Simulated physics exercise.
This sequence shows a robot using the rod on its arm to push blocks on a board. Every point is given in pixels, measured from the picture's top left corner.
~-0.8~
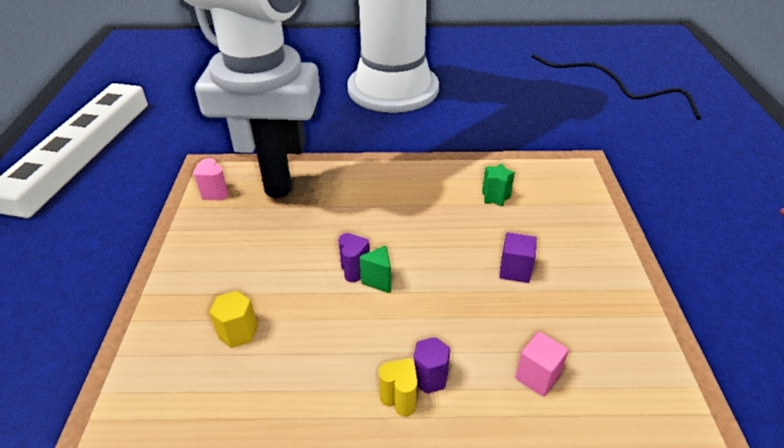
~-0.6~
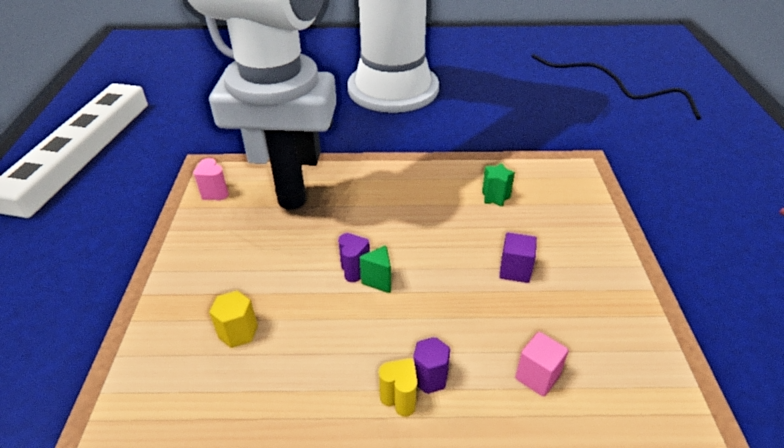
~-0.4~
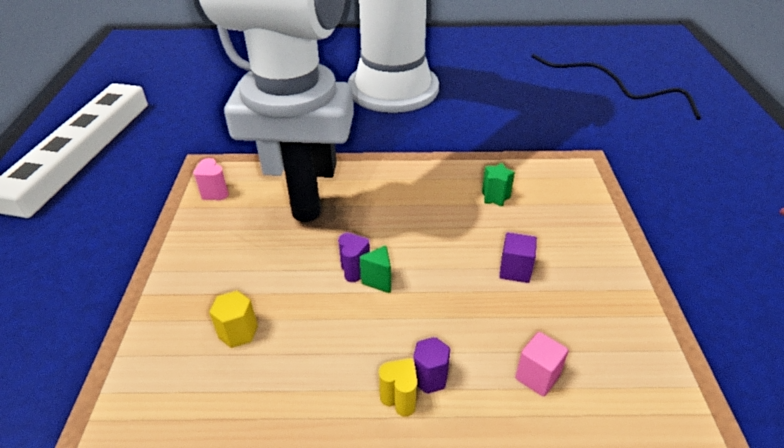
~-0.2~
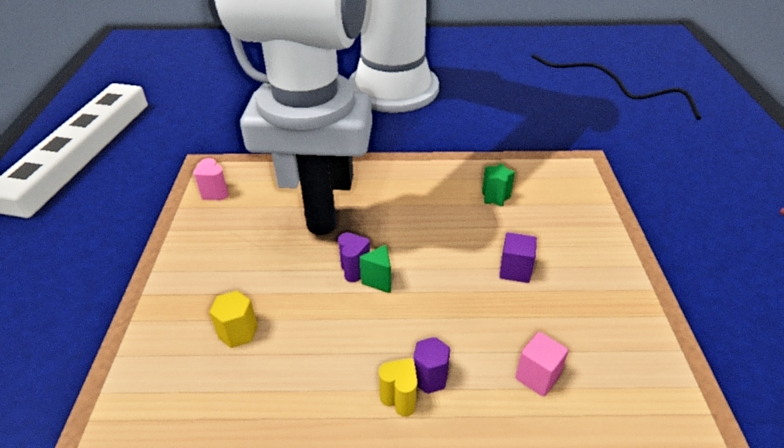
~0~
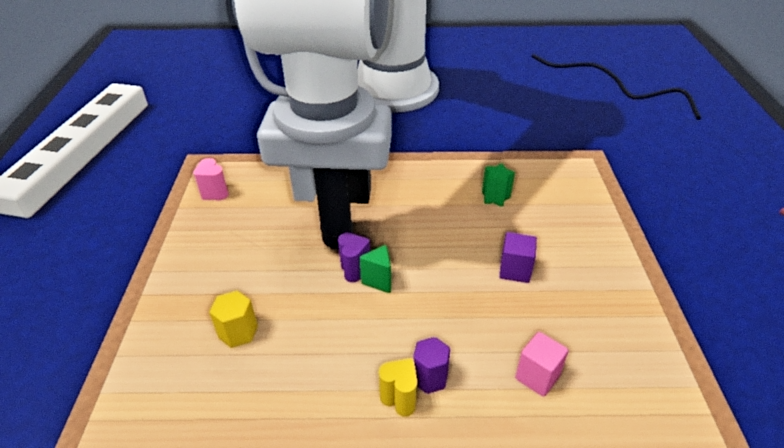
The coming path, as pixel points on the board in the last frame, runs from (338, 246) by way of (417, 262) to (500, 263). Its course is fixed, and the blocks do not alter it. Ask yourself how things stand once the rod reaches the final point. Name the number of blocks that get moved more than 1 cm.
Moved: 1.
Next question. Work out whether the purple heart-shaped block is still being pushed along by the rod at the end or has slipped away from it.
It will get left beside or behind the rod.
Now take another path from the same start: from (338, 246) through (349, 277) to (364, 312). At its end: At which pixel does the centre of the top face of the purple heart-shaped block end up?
The answer is (394, 290).
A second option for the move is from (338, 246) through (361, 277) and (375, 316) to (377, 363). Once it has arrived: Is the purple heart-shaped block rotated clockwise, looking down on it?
I believe not.
What follows on the original path. One third of the way, rod (391, 250); nothing pushed yet.
Two thirds of the way, rod (445, 259); nothing pushed yet.
At the end, rod (501, 256); purple heart-shaped block unmoved; purple square piece (537, 245), turned 15° clockwise.
